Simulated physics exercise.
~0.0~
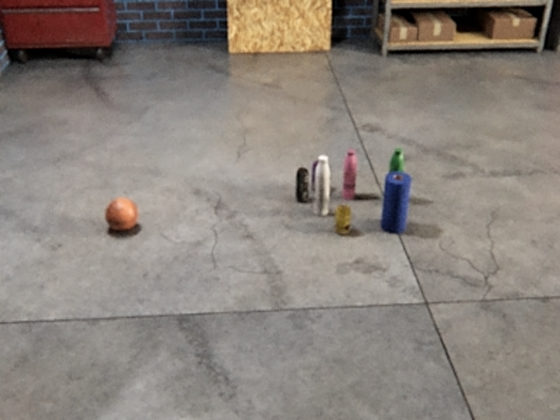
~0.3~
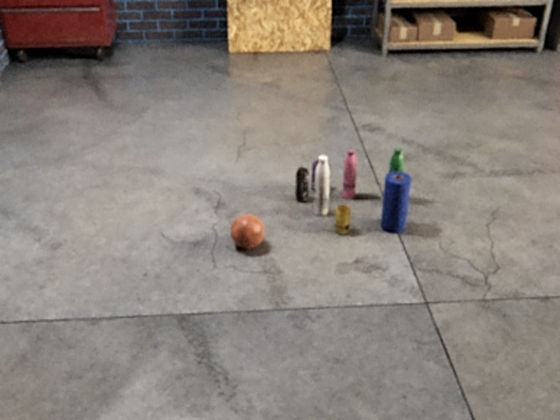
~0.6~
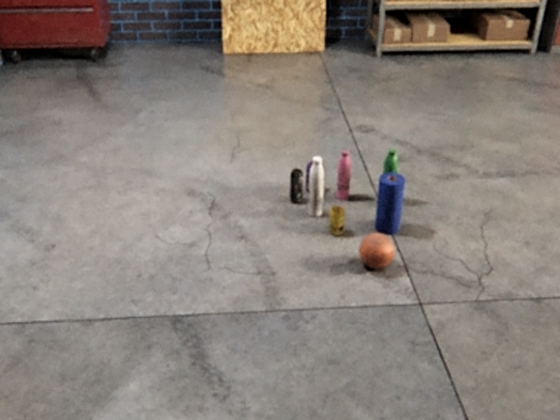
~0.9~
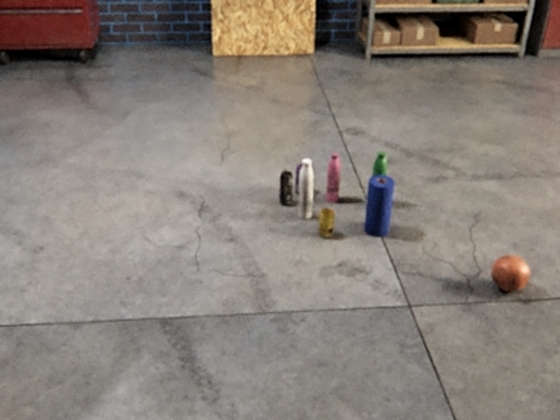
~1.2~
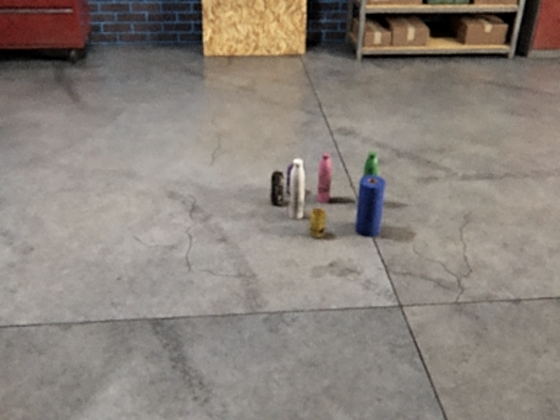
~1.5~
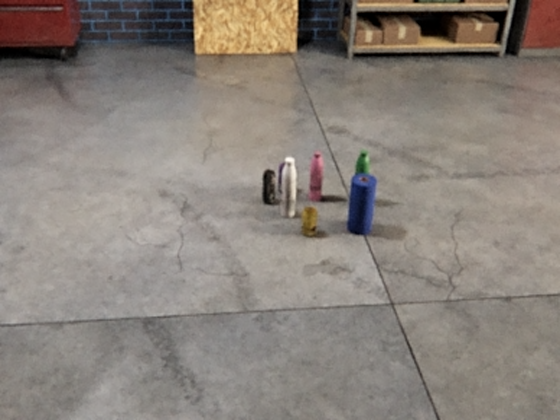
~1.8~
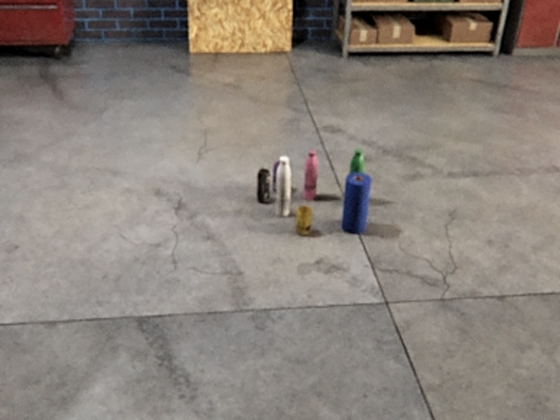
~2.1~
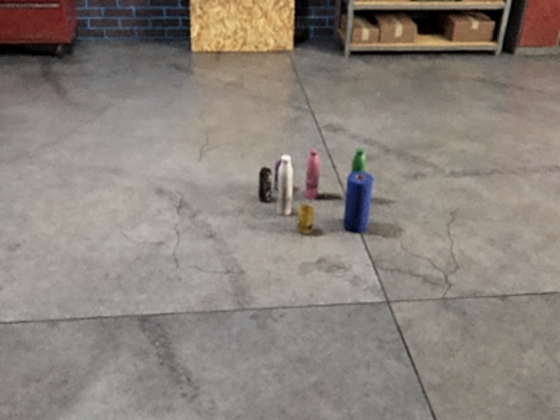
In this clip, an orange ball rolls from left to right across a concrete floor, passing in front of a cluster of upright bottles, cans and a blue roll without knocking any over. It leaves view on the right, and the group remains standing.
